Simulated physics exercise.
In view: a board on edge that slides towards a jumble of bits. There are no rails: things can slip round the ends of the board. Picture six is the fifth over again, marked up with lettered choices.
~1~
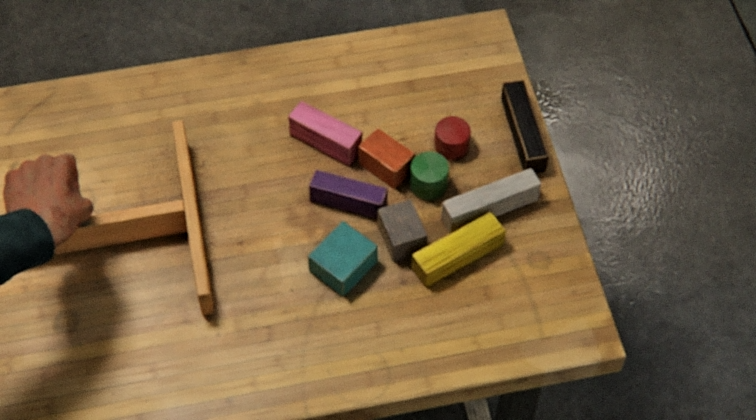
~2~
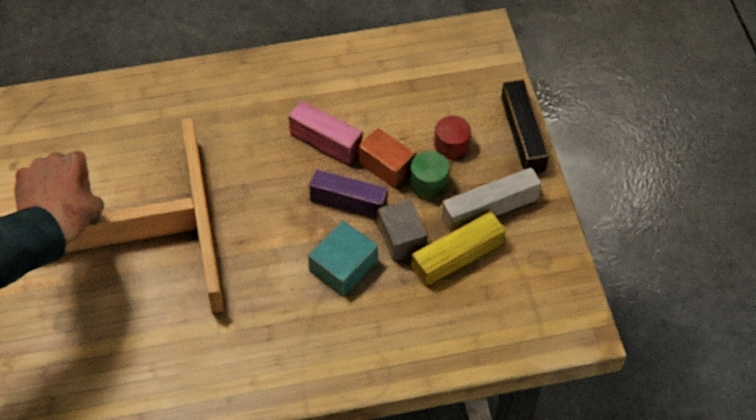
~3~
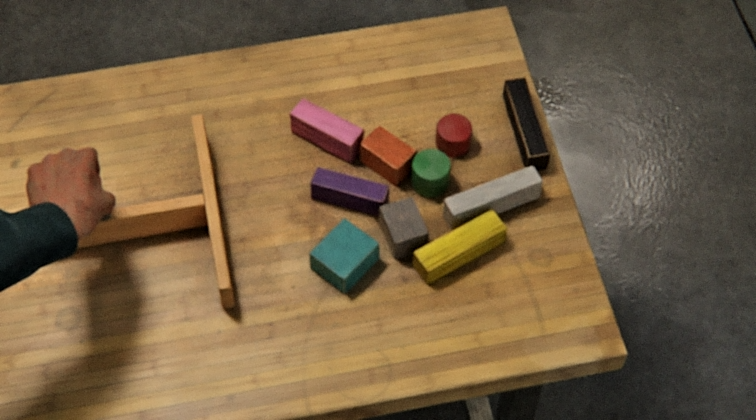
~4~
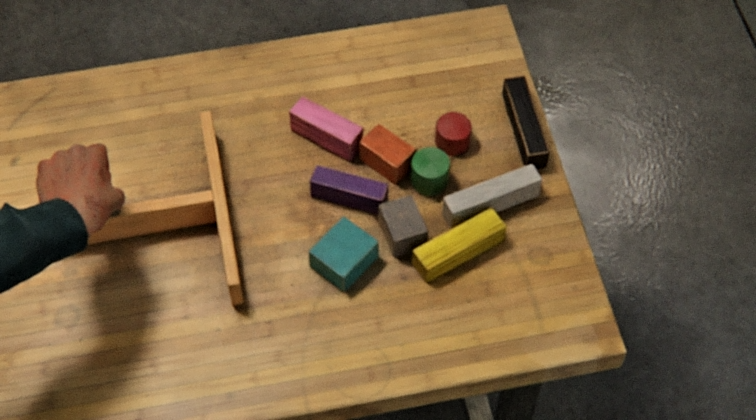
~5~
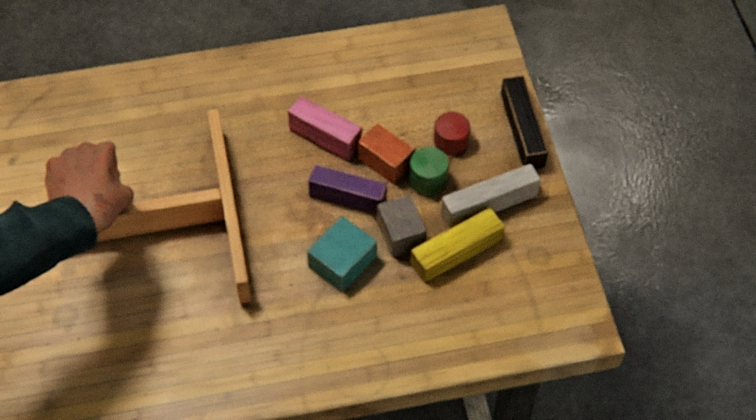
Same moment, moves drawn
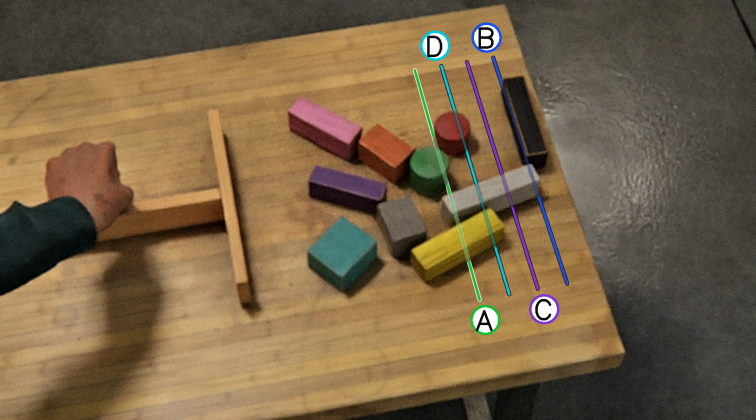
A hand slides a wooden board on edge slightly right towards several still, coloured blocks.
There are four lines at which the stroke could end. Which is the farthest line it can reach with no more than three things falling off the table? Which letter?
It can go as far as C.
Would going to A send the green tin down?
No.
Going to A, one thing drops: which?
It is the white bar.
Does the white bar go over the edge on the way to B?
Yes.
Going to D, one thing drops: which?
It is the white bar.
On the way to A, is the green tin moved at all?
Yes.
On the marked copy, A at (445, 178); B at (528, 164); C at (500, 169); D at (473, 173).
With C. Early on, board (326, 175); pink stick (339, 123); turquoise block (382, 252).
Further on, board (423, 159); white bar (562, 173); grey block (518, 219).
At the end, board (499, 146); black stick over the edge; grey block over the edge; three fallen.
As for the rest, A is within the limit but short; B drops five; D is within the limit but short.
